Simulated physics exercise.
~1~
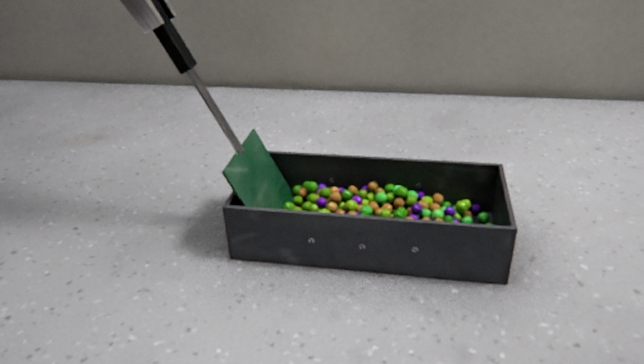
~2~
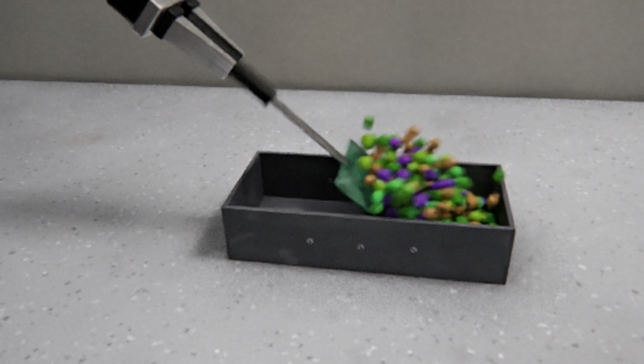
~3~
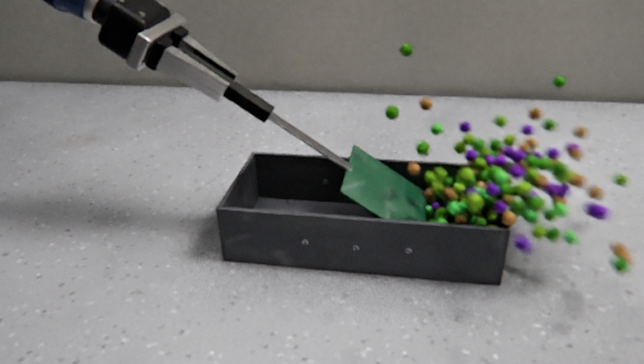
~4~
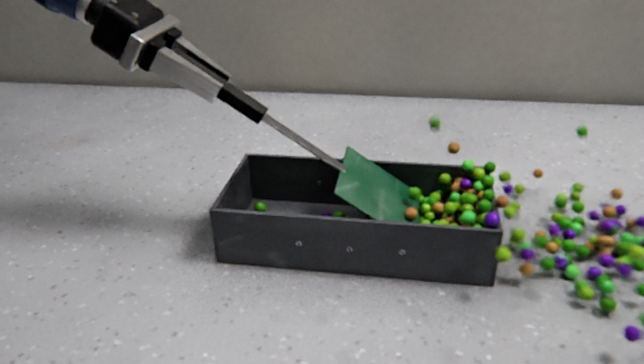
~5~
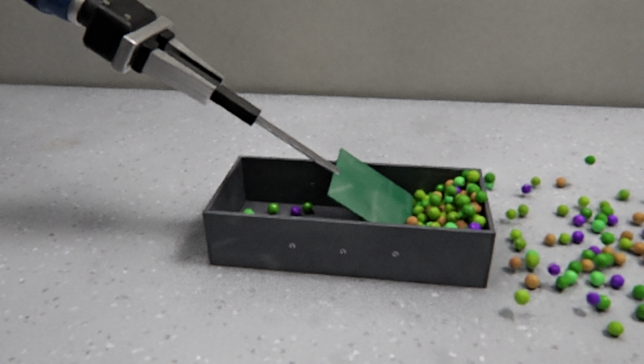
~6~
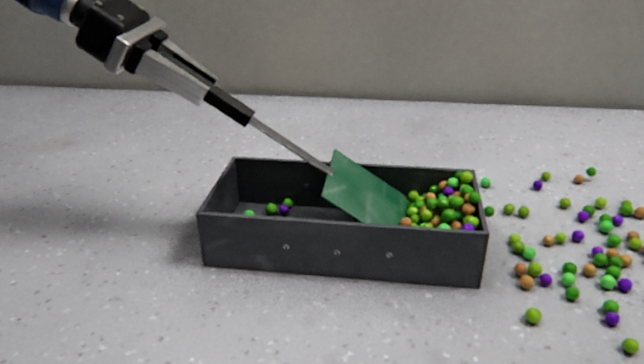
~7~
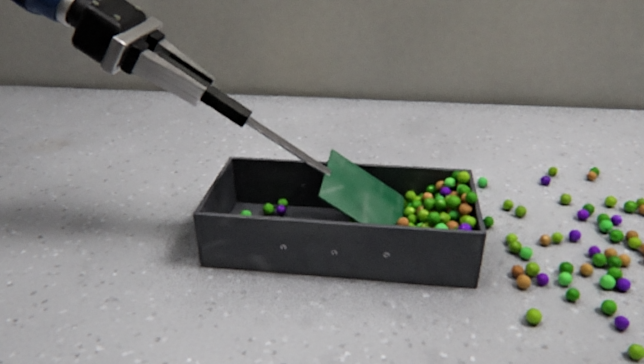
At the start, a robot arm holds a green-bladed turner at the left end of a dark roasting tin filled with small green, orange and purple round sweets. The blade sweeps quickly right, tilting as it goes and driving the sweets into a tall heap at the far end. As it nears that end, many fly up and spill over the right rim. The turner then stays slanted inside the tin while the airborne sweets drop and scatter across the speckled surface. Finally, a pile remains beside the blade, a few sit behind it, and many lie outside to the right.
